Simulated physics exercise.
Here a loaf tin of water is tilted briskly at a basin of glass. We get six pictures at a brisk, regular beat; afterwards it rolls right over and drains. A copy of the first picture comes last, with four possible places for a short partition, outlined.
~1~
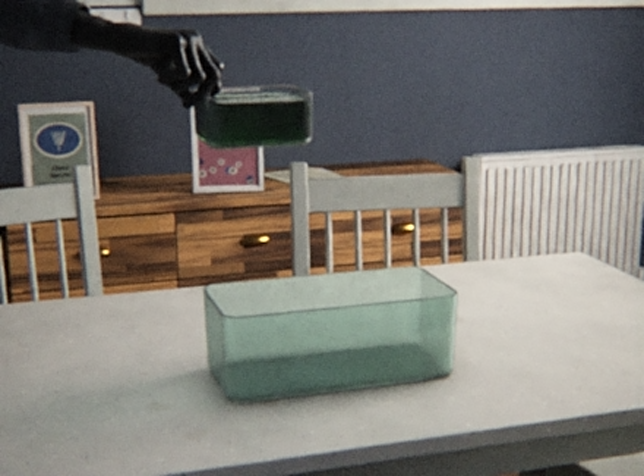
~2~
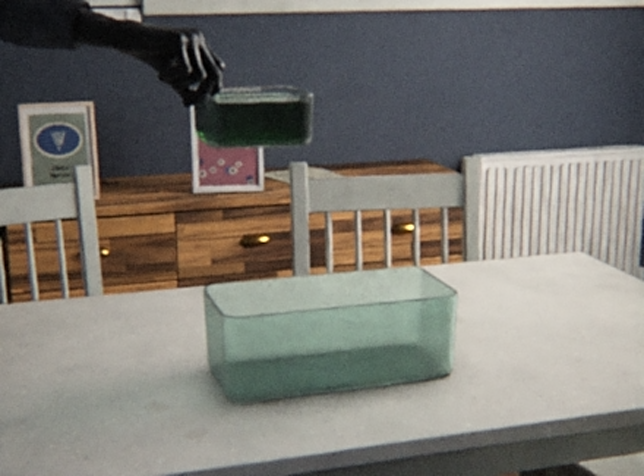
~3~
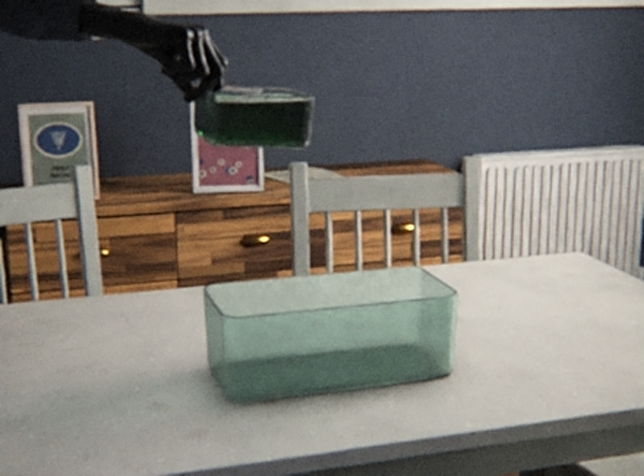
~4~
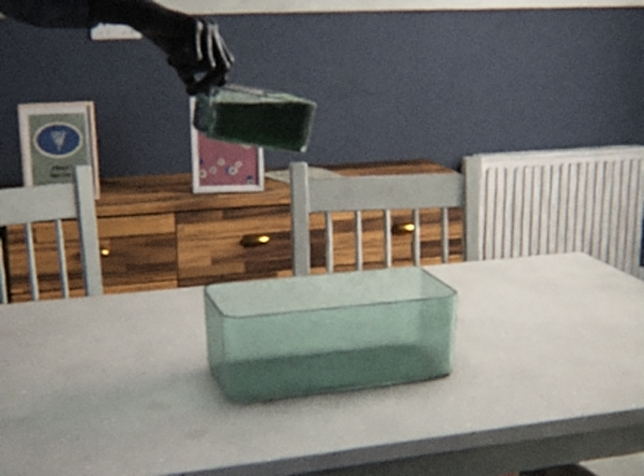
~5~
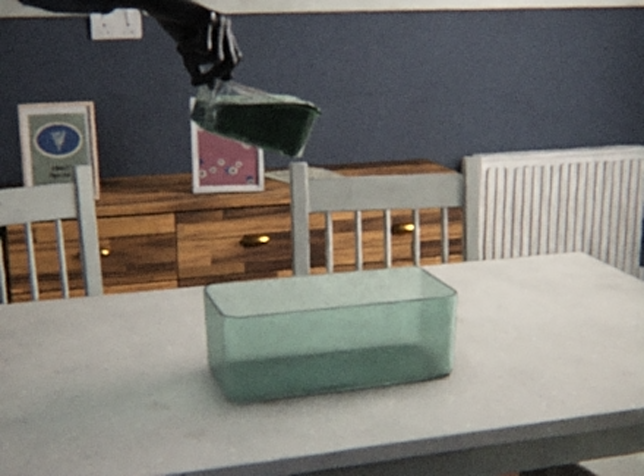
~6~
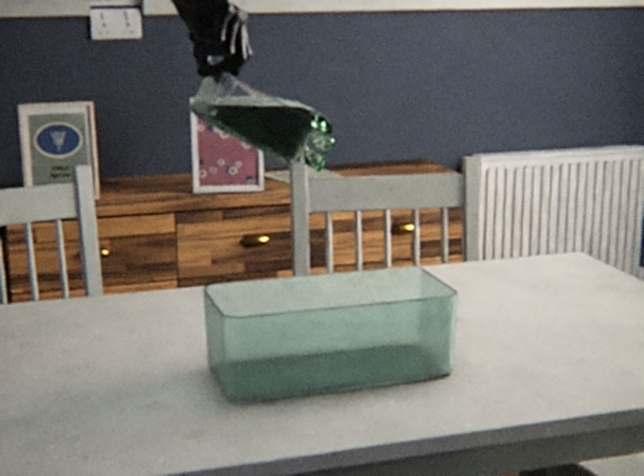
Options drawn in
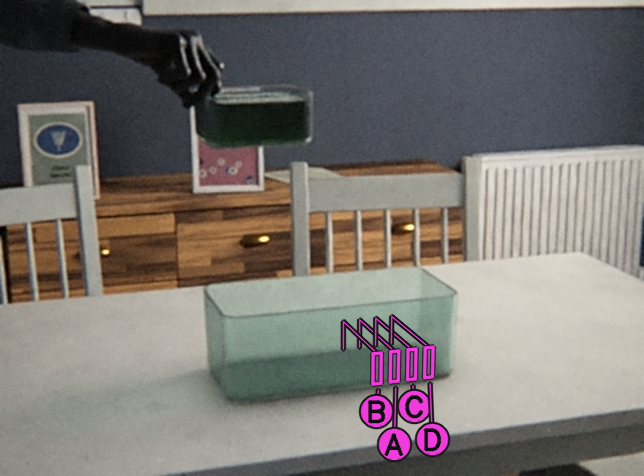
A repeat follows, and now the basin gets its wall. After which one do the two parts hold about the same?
Go for A.
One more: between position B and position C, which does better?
B it is.
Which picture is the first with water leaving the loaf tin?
In picture 5.
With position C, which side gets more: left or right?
More ends on the left.
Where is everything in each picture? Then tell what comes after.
The first picture shows upright, lip at (301, 89); basin from (226, 402) to (452, 374); nothing has left yet.
The second picture shows upright, lip at (302, 90); nothing has left yet.
The third picture shows tipped about 5°, lip at (303, 94); nothing has left yet.
The fourth picture shows tipped about 11°, lip at (305, 99); nothing has left yet.
The fifth picture shows tipped about 20°, lip at (306, 107); water is over the lip, down to (310, 111).
The sixth picture shows tipped about 29°, lip at (307, 117); water is over the lip, down to (312, 166).
On the marked copy, A at (395, 387); B at (378, 389); C at (412, 385); D at (430, 383).
Choosing A, about 50 % ends left of the wall and 45 % right of it; 5 % is lost outside.
Choosing B, about 34 % ends left of the wall and 61 % right of it; 5 % is lost outside.
Choosing C, about 84 % ends left of the wall and 11 % right of it; 5 % is lost outside.
Choosing D, about 88 % ends left of the wall and 7 % right of it; 5 % is lost outside.
